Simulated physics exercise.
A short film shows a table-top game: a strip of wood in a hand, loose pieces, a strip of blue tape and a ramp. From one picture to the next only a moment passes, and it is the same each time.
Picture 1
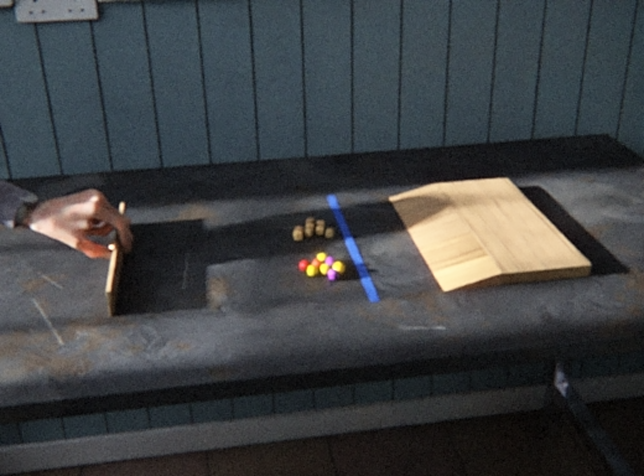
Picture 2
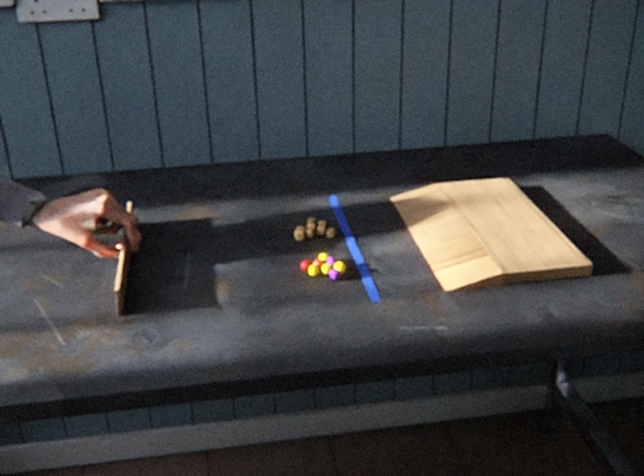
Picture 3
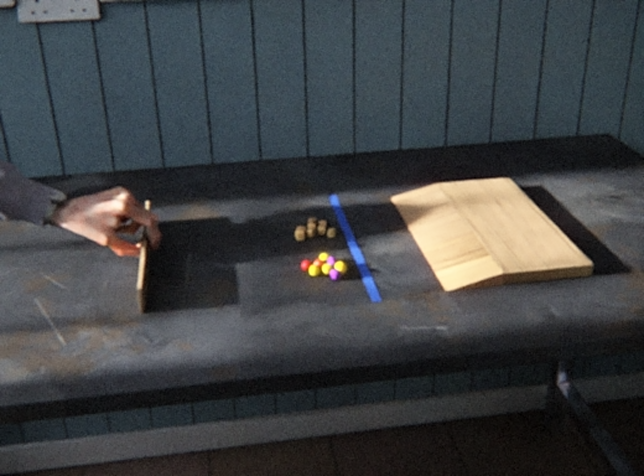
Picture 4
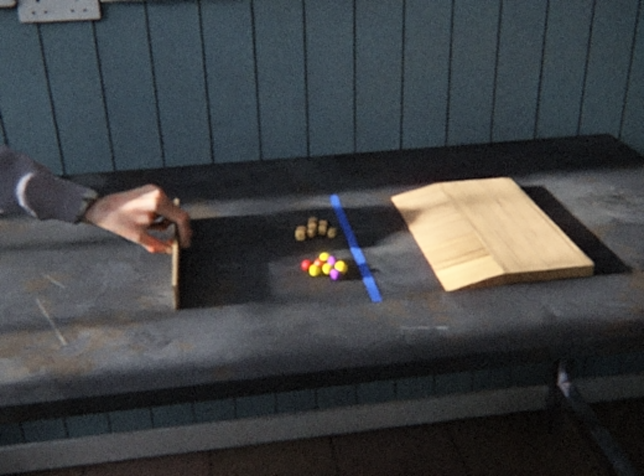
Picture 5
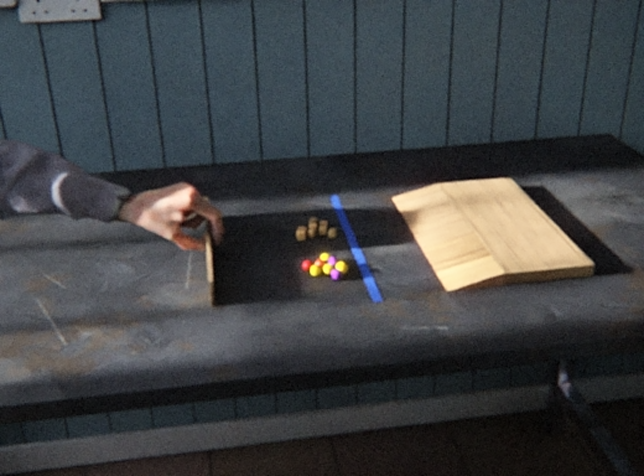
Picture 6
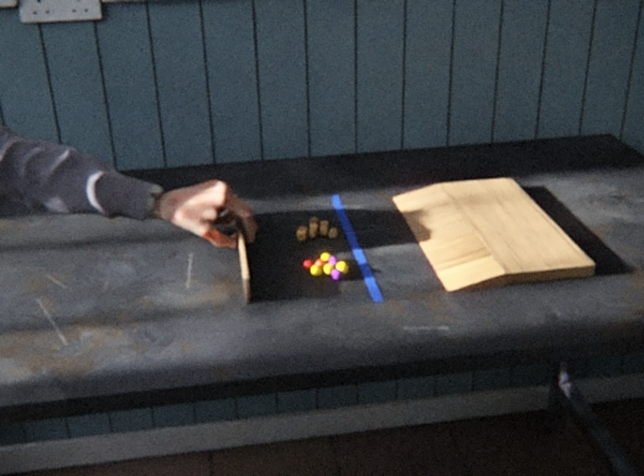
A hand at the left grips an upright strip of wood on a dark, scuffed table against blue-grey panelling, seen from slightly above. Small brown wooden pieces sit behind a cluster of red, yellow and purple balls, left of blue tape and a pale wooden ramp. The hand slides the strip rightward, slowly then faster, towards both groups, which stay still, as does the camera.
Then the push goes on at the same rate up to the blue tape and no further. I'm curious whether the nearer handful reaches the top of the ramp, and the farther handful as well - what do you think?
I think the nearer handful reaches the top, at least in part; the farther handful never gets there.
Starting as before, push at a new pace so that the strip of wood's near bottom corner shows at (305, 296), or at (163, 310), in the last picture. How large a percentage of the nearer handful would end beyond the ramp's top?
About 100 % the first time, about 0 % the second.
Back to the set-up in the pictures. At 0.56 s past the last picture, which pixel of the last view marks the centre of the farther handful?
Its middle is roughly at (402, 219) in the last frame.
Then, 0.13 s on from there, strip of wood still moving, near (309, 226); nearer handful the whole lot short of the ramp; farther handful the whole lot short of the ramp.
Then, 0.28 s on from there, strip of wood stopped at the blue tape; nearer handful a little on the ramp, the bulk short of the ramp; farther handful the whole lot short of the ramp.
Then, 0.56 s on from there, strip of wood stopped at the blue tape; nearer handful the whole lot past the top; farther handful a little on the ramp, the bulk short of the ramp.
In the end, strip of wood stopped at the blue tape; nearer handful the whole lot past the top; farther handful none at all past the top, a little on the ramp, the bulk short of the ramp.
